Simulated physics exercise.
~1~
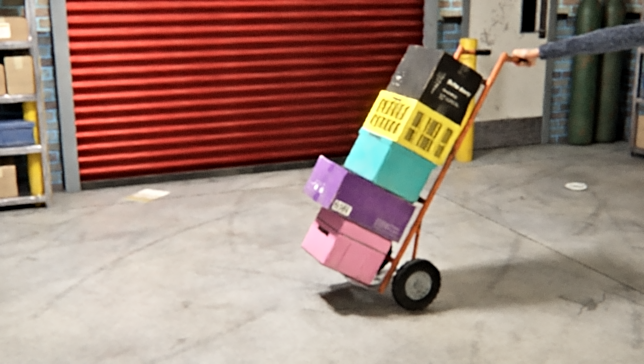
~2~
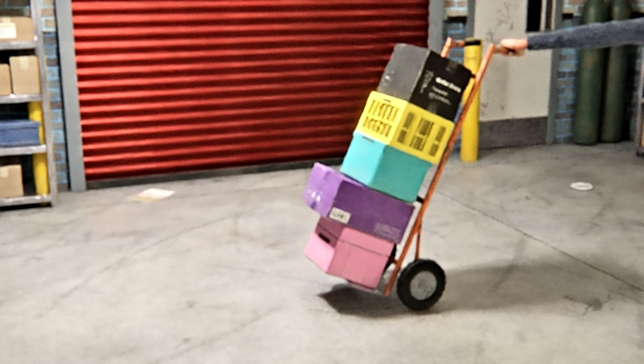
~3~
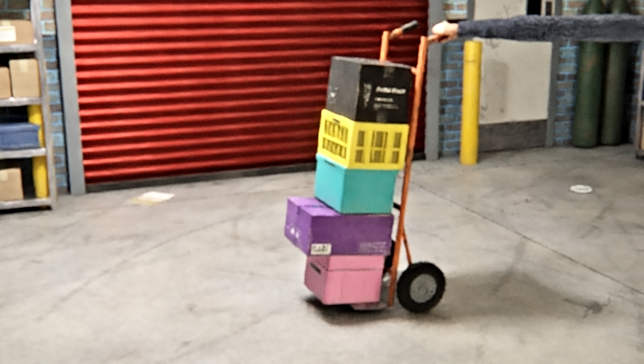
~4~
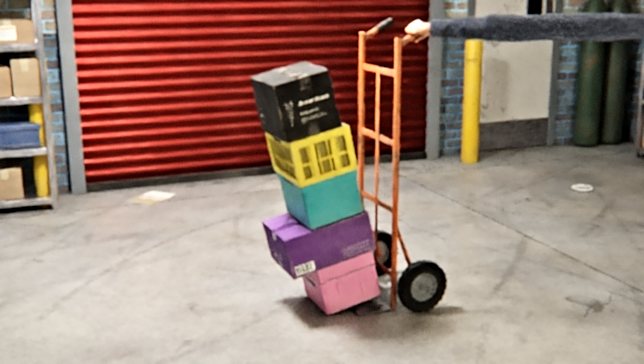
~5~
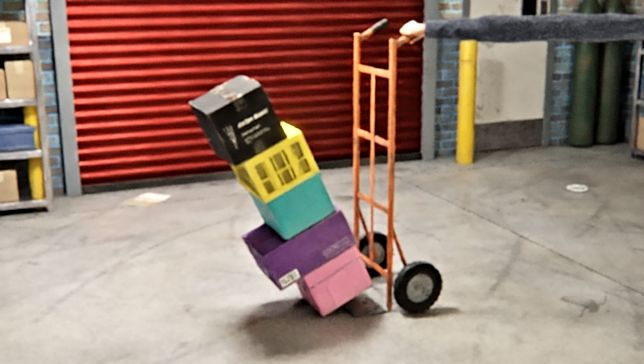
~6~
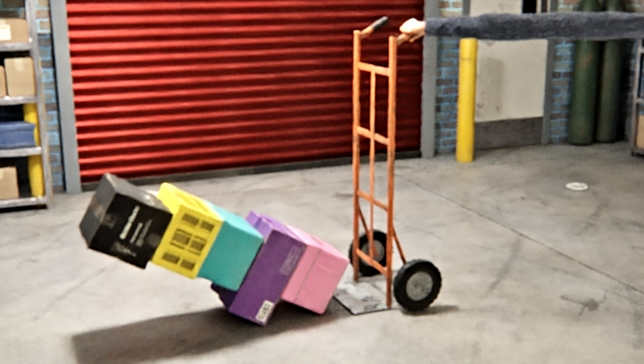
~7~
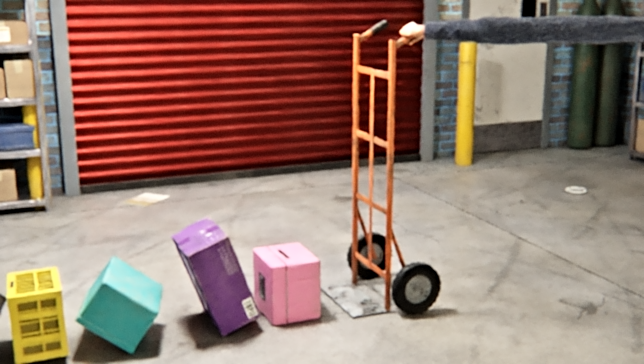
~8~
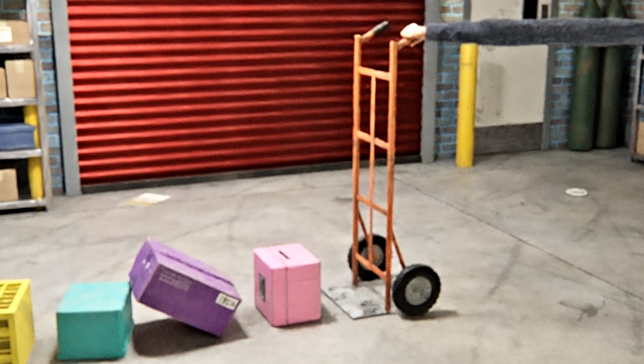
In a storage area with a red roller shutter and shelving at the left, a slightly swaying view from the side shows an orange sack truck held by an arm reaching in from the right. It leans back under a stack with a black box on top, then a yellow crate, a turquoise tote, a purple parcel and a pink toolbox. The hand swings the truck upright, and the stack tips forward to the left. The boxes topple together and scatter across the concrete. The black box leaves view, while the others lie in a row leftward from the pink toolbox beside the upright truck's plate.
